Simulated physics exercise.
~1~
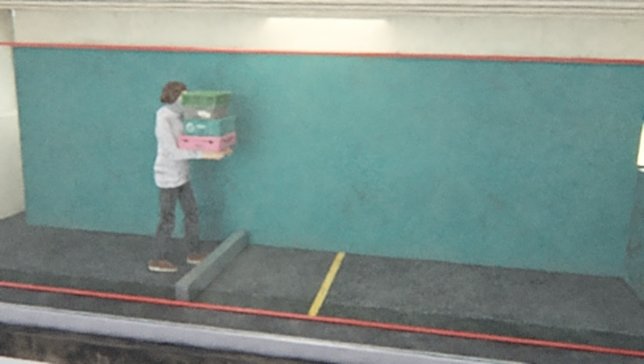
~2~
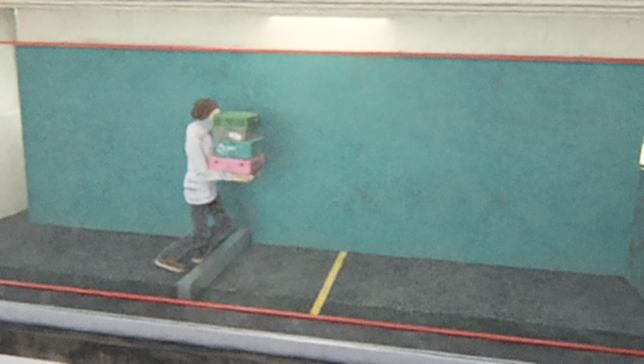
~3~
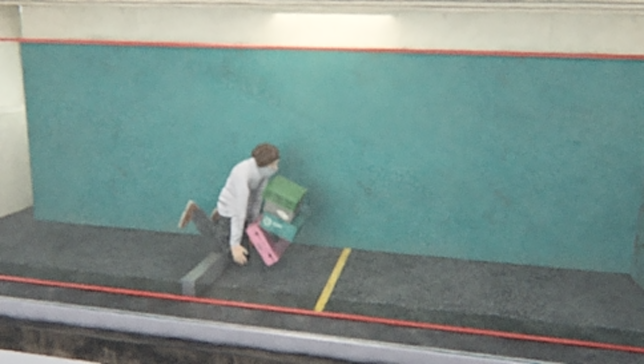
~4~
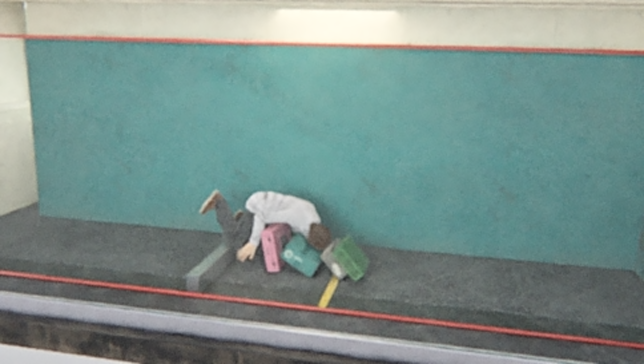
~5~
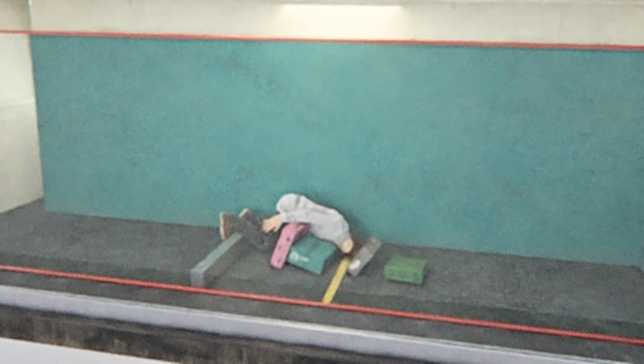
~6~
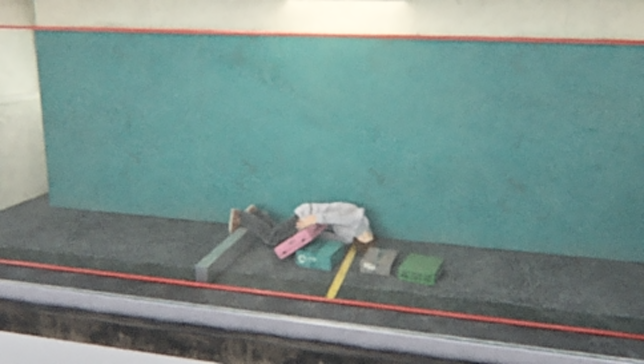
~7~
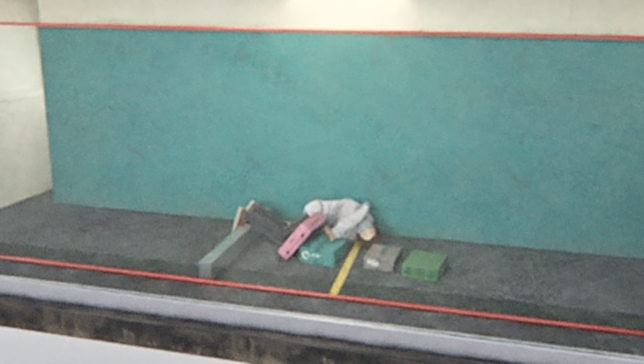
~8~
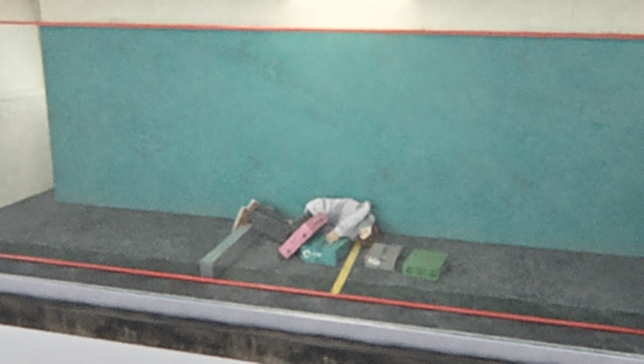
A courier carrying stacked boxes trips over a low rail and ends slumped among them.
